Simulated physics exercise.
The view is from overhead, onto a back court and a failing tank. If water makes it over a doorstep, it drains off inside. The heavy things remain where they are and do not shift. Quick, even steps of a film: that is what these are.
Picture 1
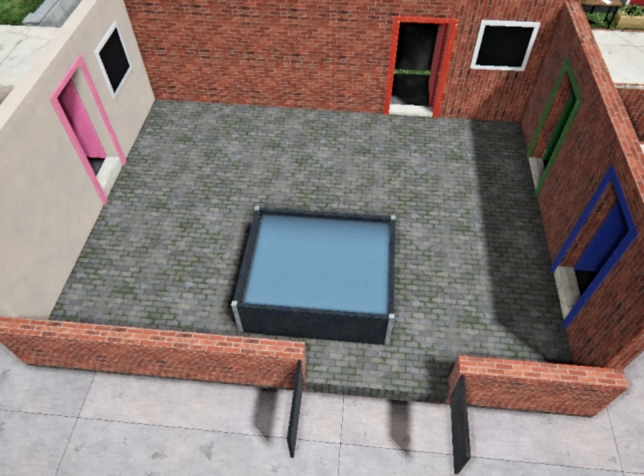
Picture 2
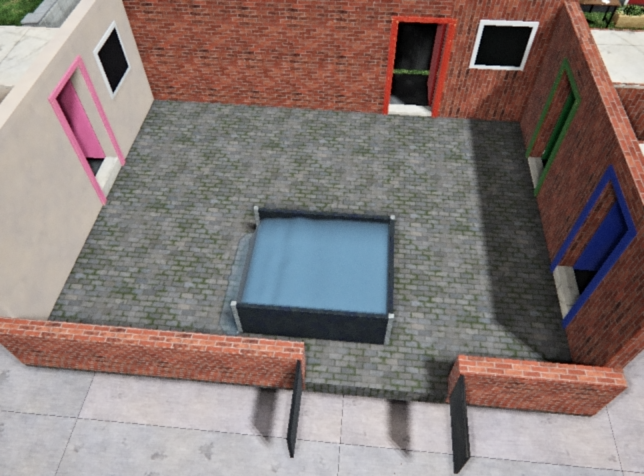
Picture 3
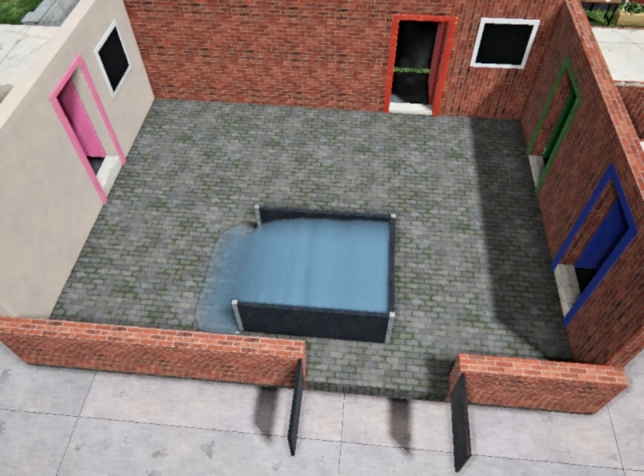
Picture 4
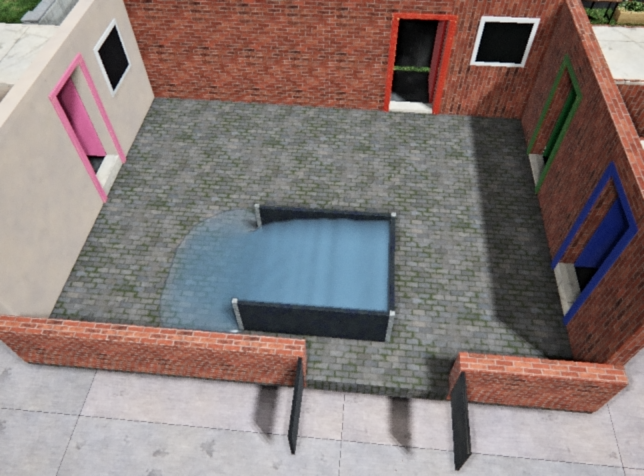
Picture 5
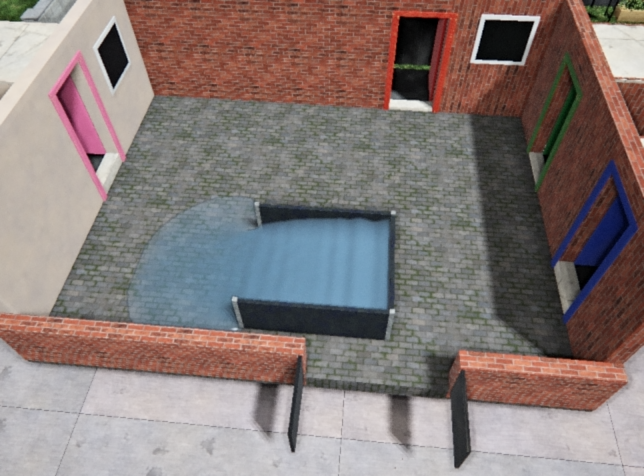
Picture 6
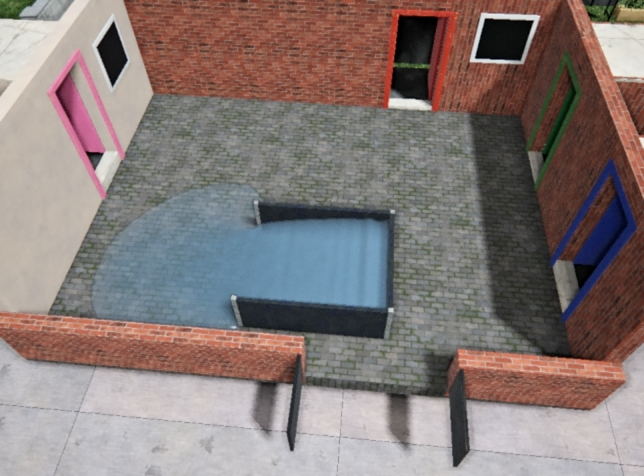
Water pouring from the open left side of a dark-walled tank, spreading leftward in a widening arc across a brick-walled paved courtyard.
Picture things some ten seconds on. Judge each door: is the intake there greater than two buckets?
At the end, the blue door sees no more than two buckets come in. The red door sees no more than two buckets come in. The pink door sees no more than two buckets come in. The green door sees more than two buckets come in.
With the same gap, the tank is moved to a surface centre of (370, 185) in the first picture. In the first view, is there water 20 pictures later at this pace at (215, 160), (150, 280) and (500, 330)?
Check in sequence: Soaked through, soaked through, still parched.
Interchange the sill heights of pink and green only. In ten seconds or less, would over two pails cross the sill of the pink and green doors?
Pink: Beyond the limit; green: Within the limit.
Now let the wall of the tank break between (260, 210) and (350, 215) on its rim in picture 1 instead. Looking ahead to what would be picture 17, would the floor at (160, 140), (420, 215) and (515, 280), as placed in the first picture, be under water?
Sequence: Wetted / spared / spared.
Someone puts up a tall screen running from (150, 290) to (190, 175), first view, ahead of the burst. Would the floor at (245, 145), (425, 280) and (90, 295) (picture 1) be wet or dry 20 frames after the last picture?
Taking the points in turn, they are inundated, high and dry and inundated.
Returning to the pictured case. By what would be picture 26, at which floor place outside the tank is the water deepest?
It should be roughly at (151, 99).
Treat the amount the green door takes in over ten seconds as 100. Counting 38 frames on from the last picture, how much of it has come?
About 0 per cent.
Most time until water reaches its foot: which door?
It's the one in blue.
A moment on, water covers 25 % of the floor; the blue door not reached, the red door not reached, the pink door wet at the sill, nothing in, the green door not reached.
Next, water covers 30 % of the floor; the blue door not reached, the red door not reached, the pink door wet at the sill, nothing in, the green door not reached.
Then, water covers 35 % of the floor; the blue door not reached, the red door not reached, the pink door wet at the sill, nothing in, the green door not reached.
Later, water covers 70 % of the floor; the blue door not reached, the red door wet at the sill, nothing in, the pink door wet at the sill, nothing in, the green door not reached.
In the end, water covers 95 % of the floor; the blue door wet at the sill, nothing in, the red door wet at the sill, nothing in, the pink door wet at the sill, nothing in, the green door far over two buckets in.
